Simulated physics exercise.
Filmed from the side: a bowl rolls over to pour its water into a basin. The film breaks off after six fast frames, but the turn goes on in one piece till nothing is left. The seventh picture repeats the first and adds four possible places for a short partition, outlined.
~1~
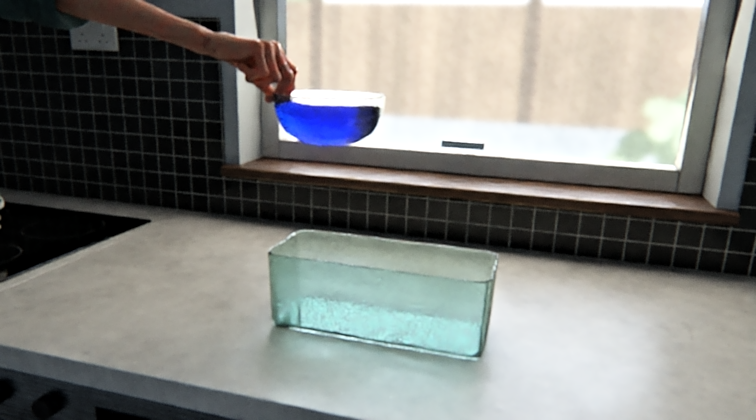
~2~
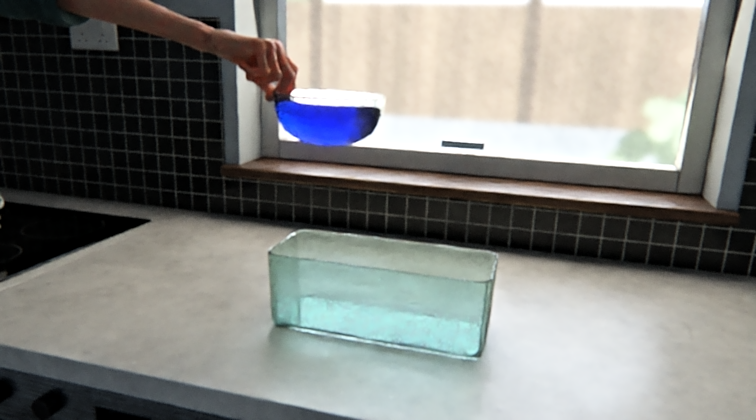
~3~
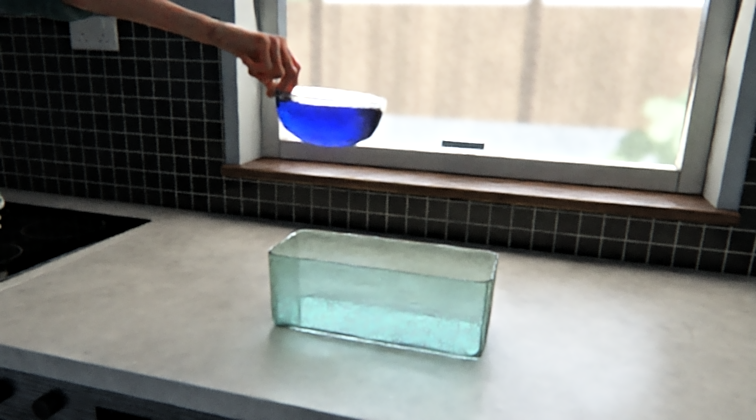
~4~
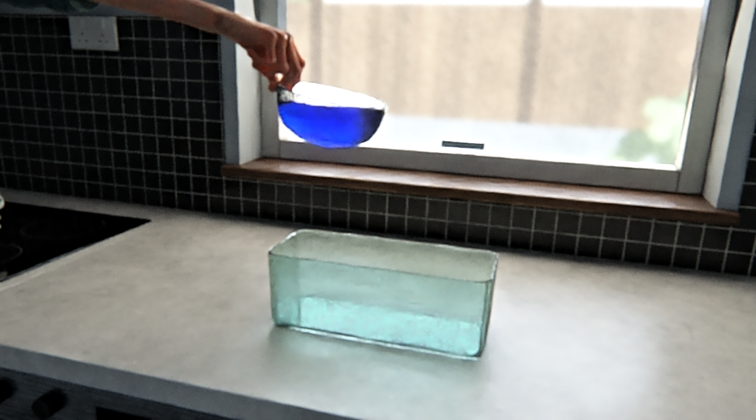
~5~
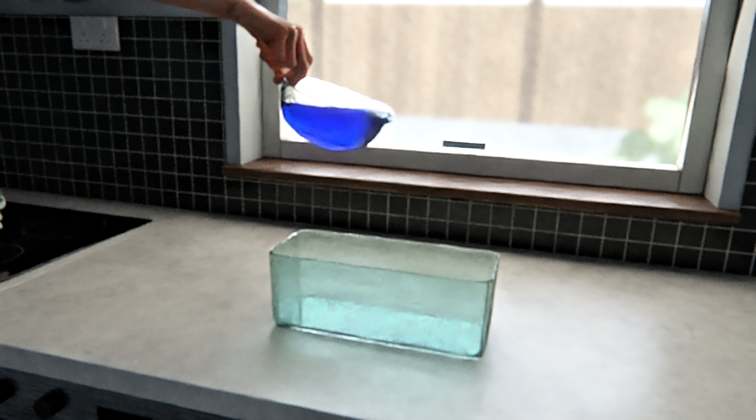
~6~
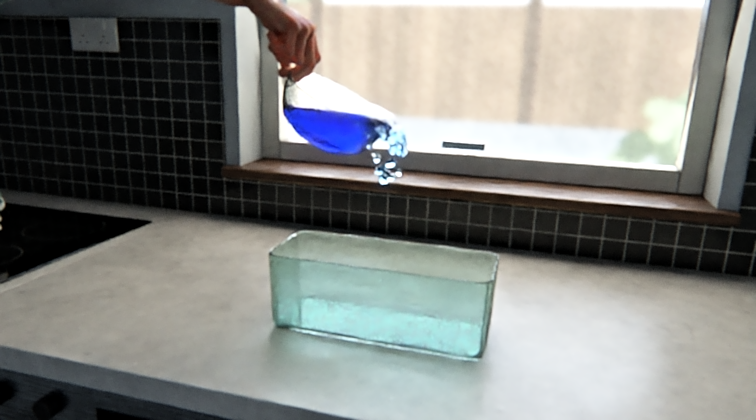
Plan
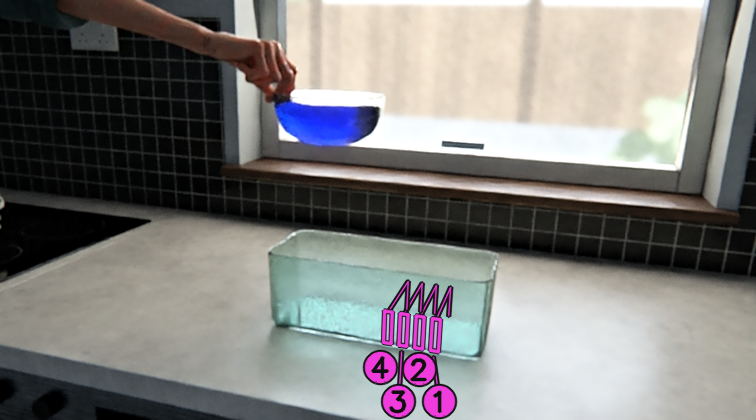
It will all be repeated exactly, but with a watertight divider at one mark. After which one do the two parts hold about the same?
Best: 2.
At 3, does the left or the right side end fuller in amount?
More ends on the right.
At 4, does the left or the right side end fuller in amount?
The right side.
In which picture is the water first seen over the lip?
Picture 5.
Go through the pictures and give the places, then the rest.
The first picture shows upright, lip at (380, 96); basin from (273, 322) to (483, 358); nothing has left yet.
The second picture shows upright, lip at (381, 97); nothing has left yet.
The third picture shows tipped about 5°, lip at (382, 101); nothing has left yet.
The fourth picture shows tipped about 11°, lip at (383, 107); nothing has left yet.
The fifth picture shows tipped about 19°, lip at (385, 115); water is over the lip, down to (388, 121).
The sixth picture shows tipped about 28°, lip at (384, 126); water is over the lip, down to (385, 180).
In magenta, 1 at (433, 357); 2 at (417, 354); 3 at (401, 351); 4 at (386, 349).
With 1, about 74 % ends left of the wall and 24 % right of it.
With 2, about 49 % ends left of the wall and 50 % right of it.
With 3, about 30 % ends left of the wall and 68 % right of it.
With 4, about 21 % ends left of the wall and 78 % right of it.
